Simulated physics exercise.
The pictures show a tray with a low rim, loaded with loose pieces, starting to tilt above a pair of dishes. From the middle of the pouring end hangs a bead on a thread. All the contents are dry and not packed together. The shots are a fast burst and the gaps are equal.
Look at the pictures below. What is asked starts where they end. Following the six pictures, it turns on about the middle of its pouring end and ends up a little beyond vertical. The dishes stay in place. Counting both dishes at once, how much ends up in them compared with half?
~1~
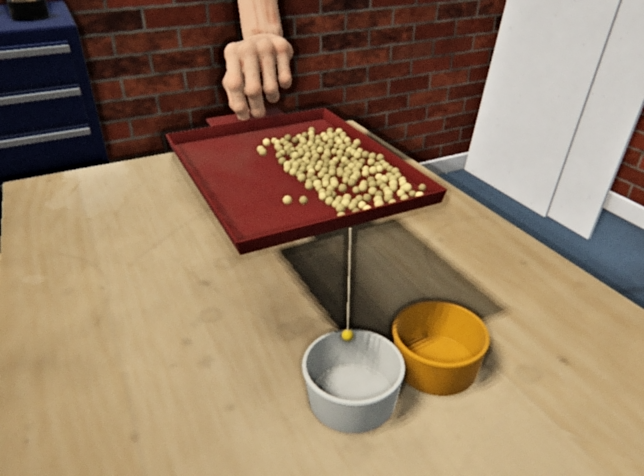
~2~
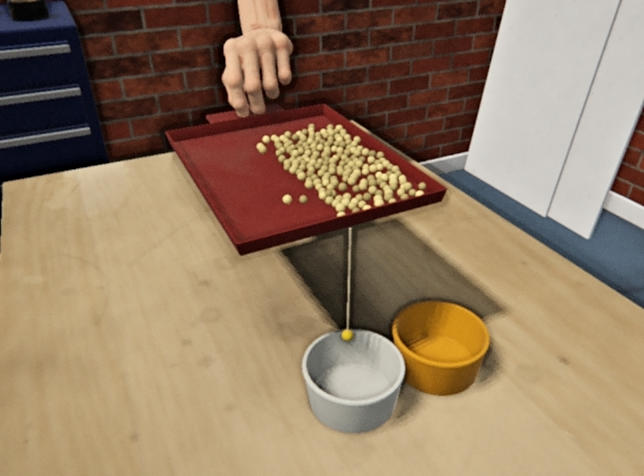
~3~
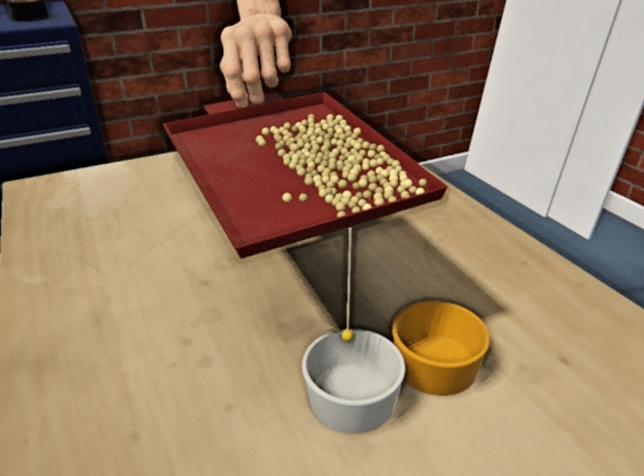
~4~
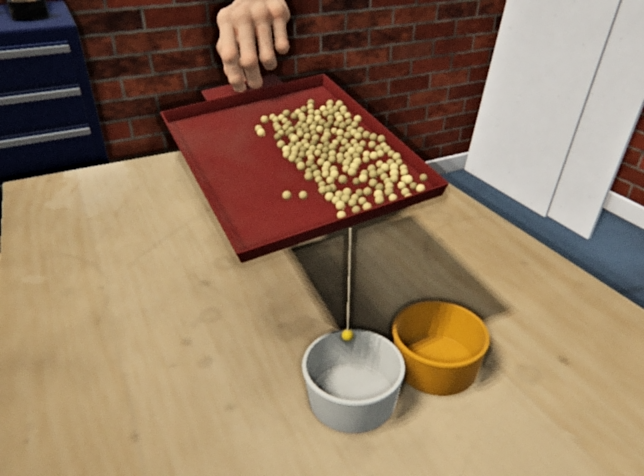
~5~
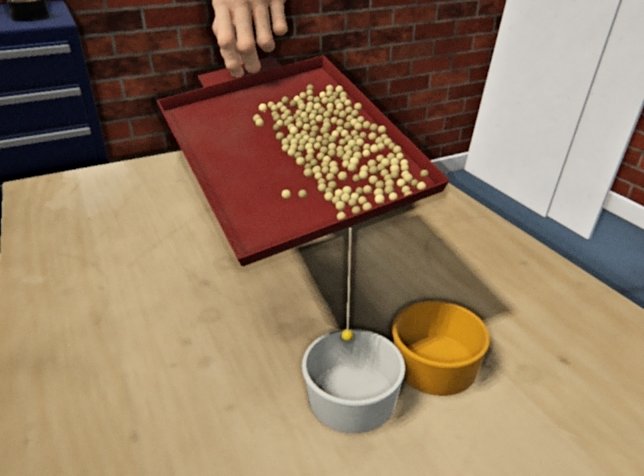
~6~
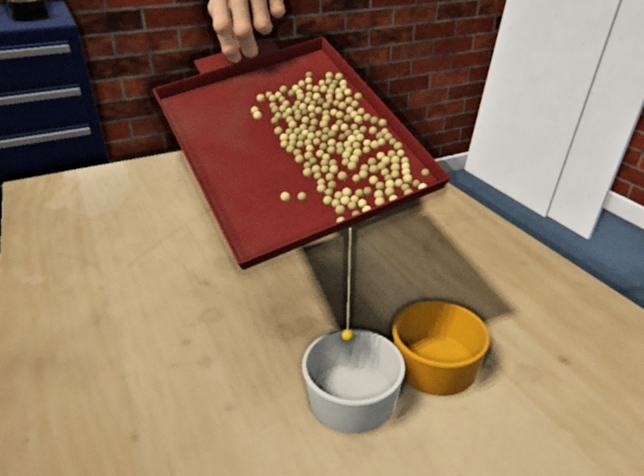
Between them they hold less than half.
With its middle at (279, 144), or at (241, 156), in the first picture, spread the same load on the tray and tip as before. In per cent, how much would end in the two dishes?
About 0 % and 0 %.
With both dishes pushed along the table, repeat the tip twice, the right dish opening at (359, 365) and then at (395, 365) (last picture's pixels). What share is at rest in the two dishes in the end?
You'd get 80 in a hundred the first time and 50 in a hundred the second.
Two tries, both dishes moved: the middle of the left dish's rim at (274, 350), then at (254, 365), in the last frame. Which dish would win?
First try, the leftmost dish; second try, the leftmost dish.
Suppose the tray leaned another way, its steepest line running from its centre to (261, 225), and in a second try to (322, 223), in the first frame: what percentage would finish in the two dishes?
Around 0 percent for the first aim and around 30 percent for the second.
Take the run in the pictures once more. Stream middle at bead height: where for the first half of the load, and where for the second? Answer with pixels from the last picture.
I'd say close to (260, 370) at first and close to (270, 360) later on.
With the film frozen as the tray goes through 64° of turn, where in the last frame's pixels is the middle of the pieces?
Close to (287, 237).
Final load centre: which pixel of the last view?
Close to (257, 426).
Shortly afterwards, tray tipped steeply; the bulk on the tray; only a few outside both; a little in the air.
Next, tray tipped past a quarter turn; a little on the tray; a little in the left dish; near half outside both; near a quarter in the air.
Some moments later, tray tipped past a quarter turn; a little in the left dish; all but a few outside both.
In the end, tray tipped past a quarter turn; a little in the left dish; none at all in the right dish; all but a few outside both.
